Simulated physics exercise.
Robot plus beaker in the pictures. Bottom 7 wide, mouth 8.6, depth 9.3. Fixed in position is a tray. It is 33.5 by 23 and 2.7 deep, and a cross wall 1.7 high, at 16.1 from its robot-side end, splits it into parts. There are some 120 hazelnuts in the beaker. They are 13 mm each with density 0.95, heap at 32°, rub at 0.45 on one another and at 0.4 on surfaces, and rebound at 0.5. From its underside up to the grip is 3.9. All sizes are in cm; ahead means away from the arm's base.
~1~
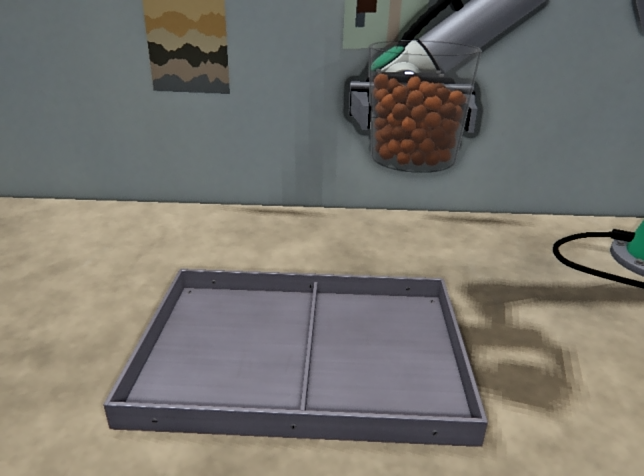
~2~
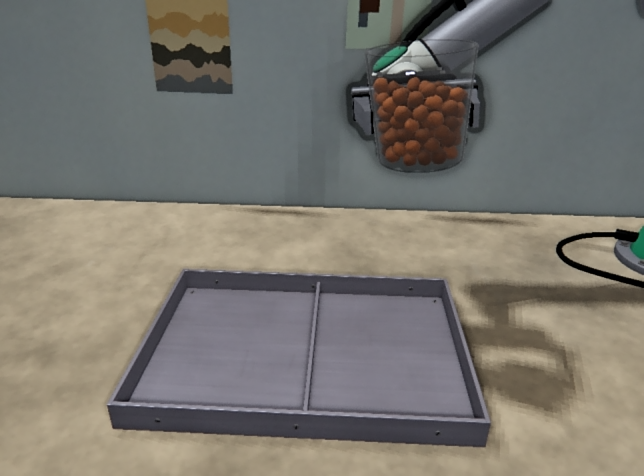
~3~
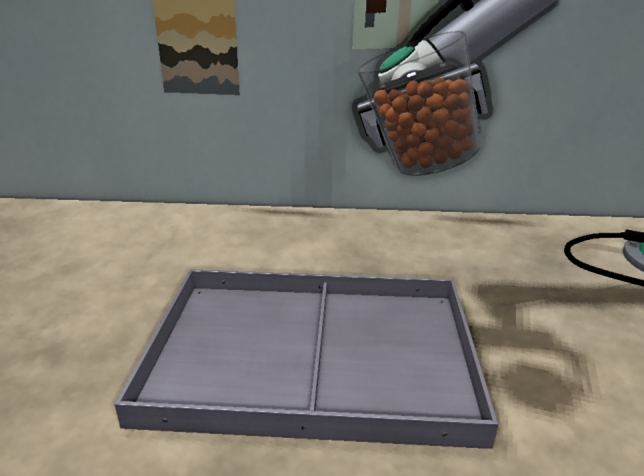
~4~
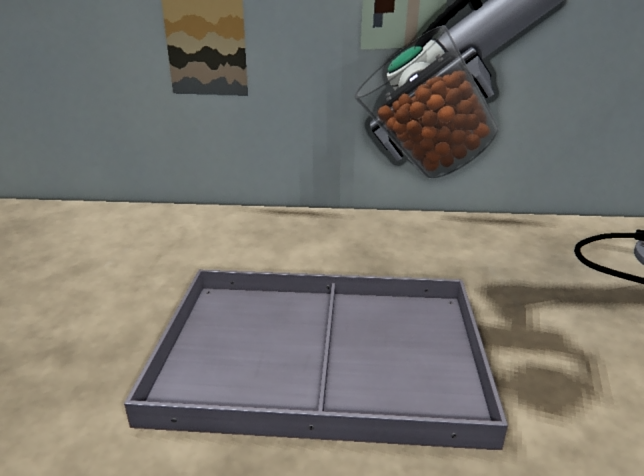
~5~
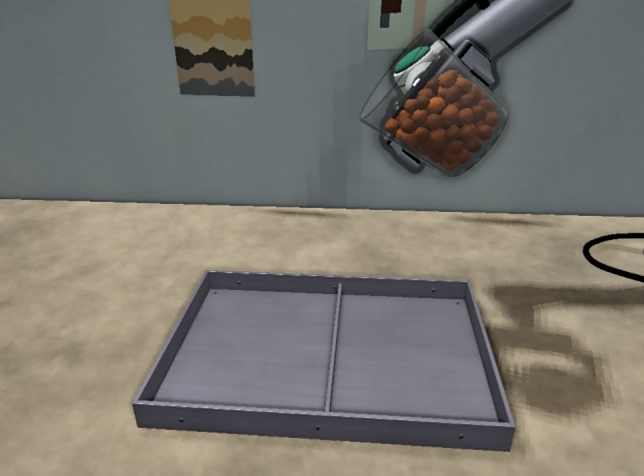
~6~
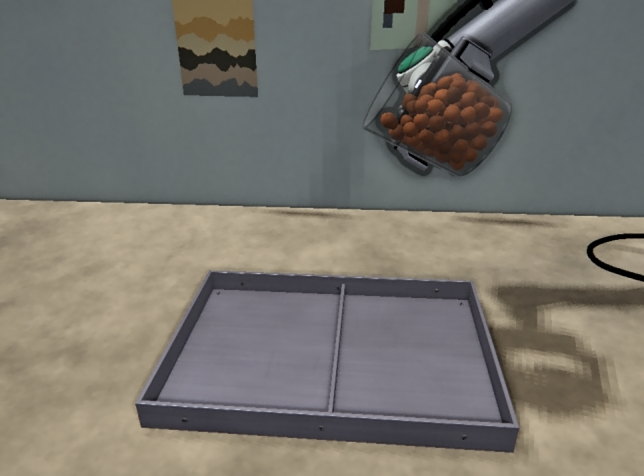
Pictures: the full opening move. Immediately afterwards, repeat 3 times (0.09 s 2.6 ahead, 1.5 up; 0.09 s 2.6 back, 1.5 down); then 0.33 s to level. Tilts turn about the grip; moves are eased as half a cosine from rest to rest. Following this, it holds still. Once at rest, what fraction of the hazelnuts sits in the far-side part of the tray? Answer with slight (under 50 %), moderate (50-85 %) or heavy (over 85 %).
Slight.
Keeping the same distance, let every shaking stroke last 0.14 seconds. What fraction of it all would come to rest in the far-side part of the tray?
In that case some 5 per cent.
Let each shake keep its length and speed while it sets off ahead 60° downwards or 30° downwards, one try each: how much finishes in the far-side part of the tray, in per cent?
Roughly 0 per cent, then 5 per cent.
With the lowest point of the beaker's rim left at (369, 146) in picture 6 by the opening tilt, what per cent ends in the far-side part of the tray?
Some 65 per cent.
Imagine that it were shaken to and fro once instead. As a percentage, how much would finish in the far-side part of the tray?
It would be near 20 per cent.
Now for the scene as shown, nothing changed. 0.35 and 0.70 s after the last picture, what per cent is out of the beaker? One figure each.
At the first time about 20 per cent, at the second about 40 per cent.
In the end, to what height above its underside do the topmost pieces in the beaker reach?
I'd put it at close to 6.0 centimetres.
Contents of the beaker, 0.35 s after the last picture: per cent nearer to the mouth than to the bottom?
70 per cent.
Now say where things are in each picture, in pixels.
Beaker middle at (418, 107), level; upper third of the load around (415, 98), from x 380 to 460, top at y 80; 124 in the beaker, in the first frame.
Beaker middle at (420, 107), tilted 6° forward; upper third of the load around (424, 98), from x 380 to 460, top at y 85, in the second frame.
Beaker middle at (425, 108), tilted 20° forward; upper third of the load around (432, 98), from x 380 to 465, top at y 85, in the third frame.
Beaker middle at (431, 109), tilted 39° forward; upper third of the load around (438, 99), from x 385 to 480, top at y 80, in the fourth frame.
Beaker middle at (436, 111), tilted 53° forward; upper third of the load around (451, 98), from x 390 to 490, top at y 75, in the fifth frame.
Beaker middle at (439, 112), tilted 59° forward; upper third of the load around (455, 100), from x 390 to 495, top at y 80; 124 in the beaker, in the sixth frame.
Then, 0.35 s later, tilted 59° forward, highest piece 29 above the table; 99 in the beaker, 13 in the far-side part, 12 in flight or on a rim.
Then, 0.70 s later, tilted 32° forward, highest piece 30 above the table; 76 in the beaker, 34 in the far-side part, 4 in the robot-side part, 2 on the table or floor, 8 in flight or on a rim.
Then, 1.07 s later, level, highest piece 30 above the table; 76 in the beaker, 42 in the far-side part, 4 in the robot-side part, 2 on the table or floor.
Then, 2.12 s later, level, highest piece 30 above the table; 76 in the beaker, 42 in the far-side part, 4 in the robot-side part, 2 on the table or floor.
At rest, 76 in the beaker, 42 in the far-side part, 4 in the robot-side part, 2 on the table or floor. That is 34 % in the far-side part of the tray.
